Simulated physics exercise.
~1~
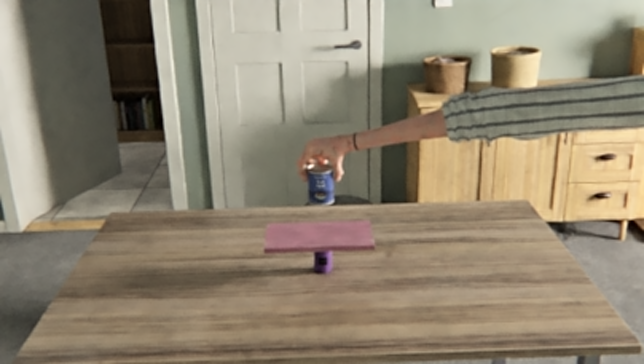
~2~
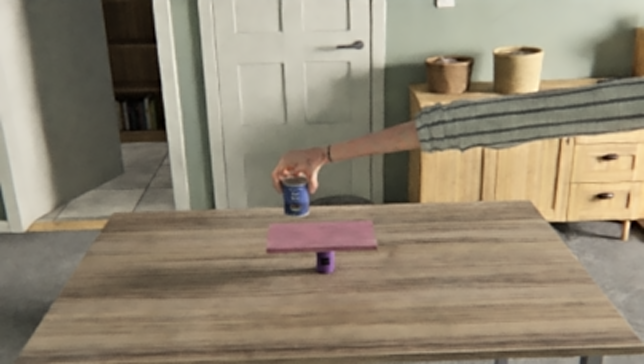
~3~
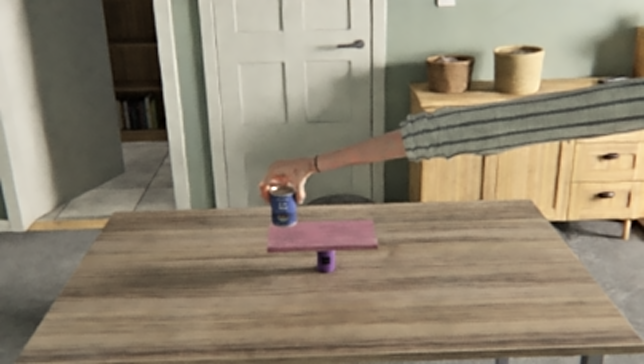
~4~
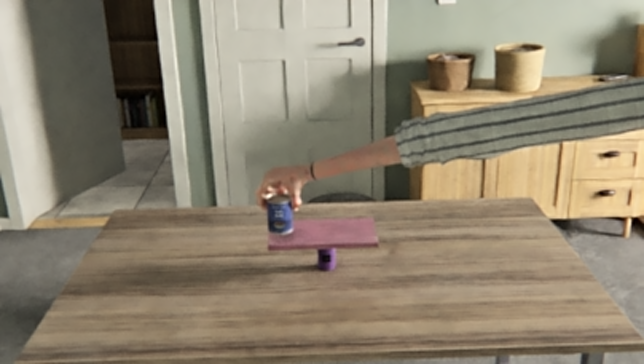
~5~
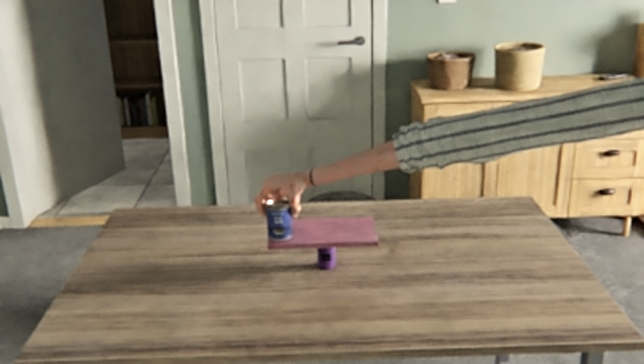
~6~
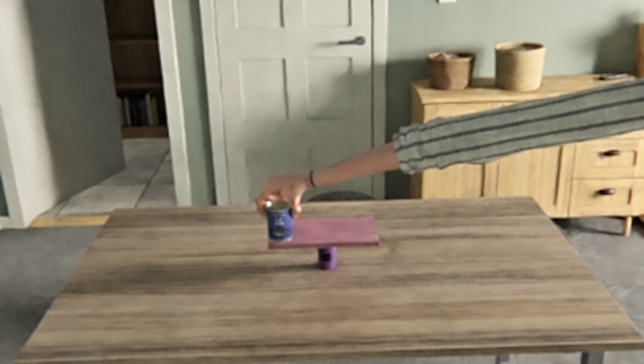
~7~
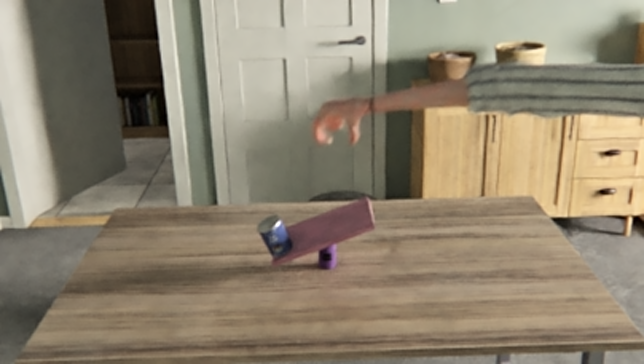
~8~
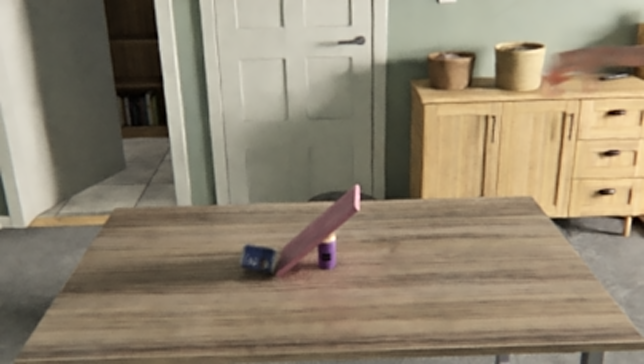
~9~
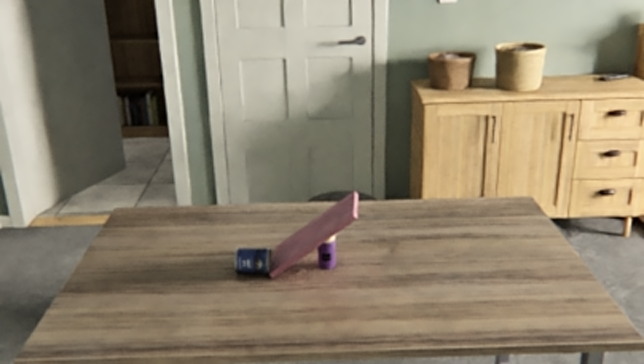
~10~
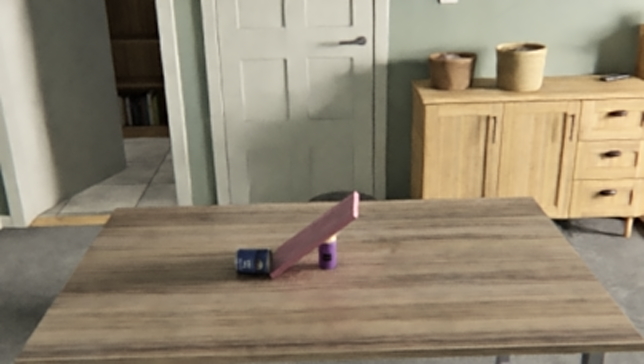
In a room with a pale door and a wooden cabinet topped by two pots, a slightly swaying camera looks down on a wooden table. A pink board lies flat across a small purple shaker near the middle. An arm in a striped sleeve reaches in from the right, carries a blue tin leftward and lowers it upright onto the board's left end. The hand lets go and draws back, and the board tips down to the left. The tin slides off and ends on its side on the table, beside the steeply slanted board leaning against the still-standing shaker.
